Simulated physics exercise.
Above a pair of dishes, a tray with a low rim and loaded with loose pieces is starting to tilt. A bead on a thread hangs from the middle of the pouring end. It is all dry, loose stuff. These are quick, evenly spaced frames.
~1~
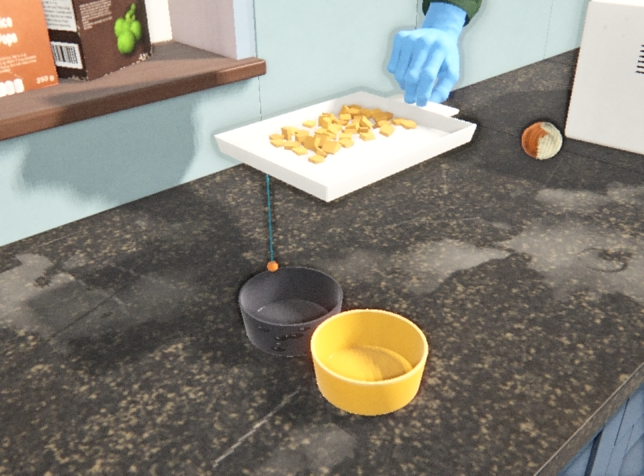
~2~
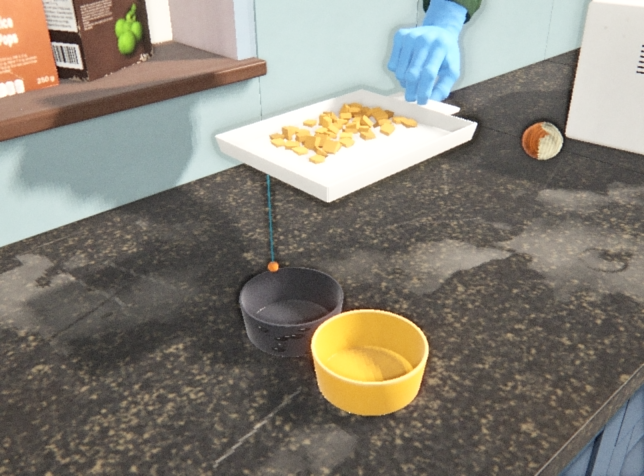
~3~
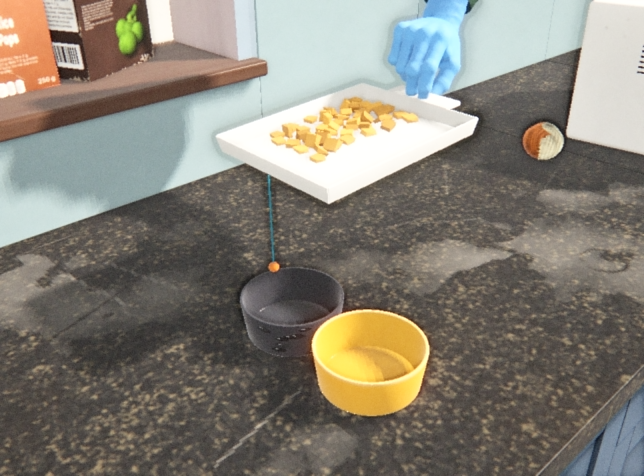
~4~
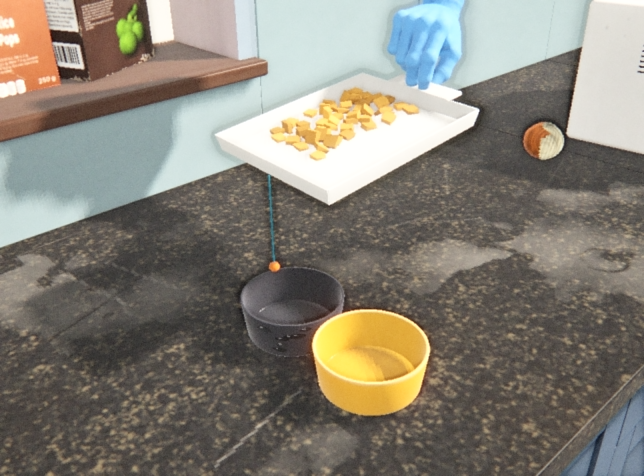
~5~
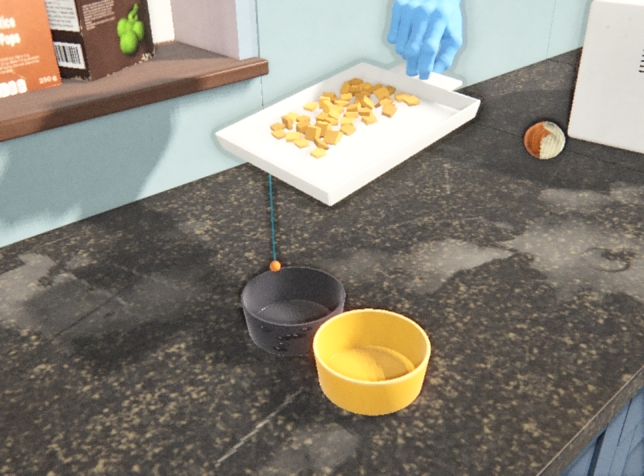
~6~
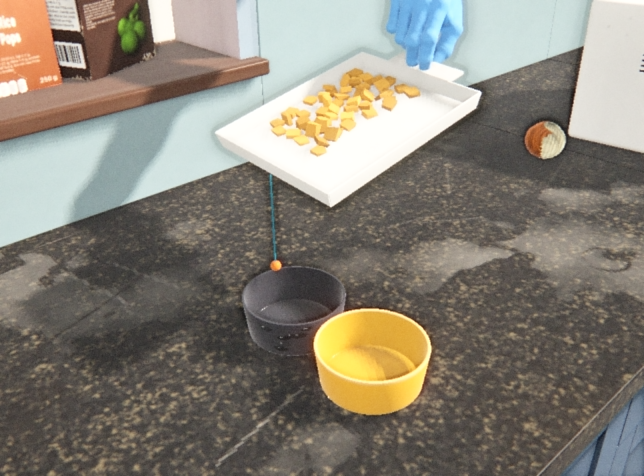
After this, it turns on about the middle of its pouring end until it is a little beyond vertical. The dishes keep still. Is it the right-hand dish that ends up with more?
No.
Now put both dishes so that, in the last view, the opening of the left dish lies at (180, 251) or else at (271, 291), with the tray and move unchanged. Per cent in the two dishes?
In turn 30 and 80 in a hundred.
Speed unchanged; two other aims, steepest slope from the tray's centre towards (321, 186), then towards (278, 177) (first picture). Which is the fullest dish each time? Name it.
Well, the dish on the left side comes out on top first, and then the dish on the left side does.
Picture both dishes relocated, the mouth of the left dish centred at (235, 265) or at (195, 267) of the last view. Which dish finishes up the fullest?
In the first try it's the right-side dish, and in the second it's the right-side dish.
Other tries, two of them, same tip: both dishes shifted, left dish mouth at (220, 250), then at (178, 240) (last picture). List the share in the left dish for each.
First some 0, then 0 per cent.
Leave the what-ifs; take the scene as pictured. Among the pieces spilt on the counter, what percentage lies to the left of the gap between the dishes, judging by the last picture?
Estimate: Roughly 90 %.
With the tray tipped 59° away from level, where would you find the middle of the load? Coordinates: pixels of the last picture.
The load is centred around (295, 160).
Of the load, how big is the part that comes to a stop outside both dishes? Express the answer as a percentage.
I'd put it close to 20 per cent.
Shortly afterwards, tray tipped steeply; all but a few on the tray; only a few in the air.
Next, tray tipped right over; near half on the tray; near a quarter in the left dish; only a few outside both; a little in the air.
Some moments later, tray tipped past a quarter turn; a little in the right dish; near two thirds in the left dish; near a quarter outside both.
In the end, tray tipped past a quarter turn; a little in the right dish; near two thirds in the left dish; near a quarter outside both.
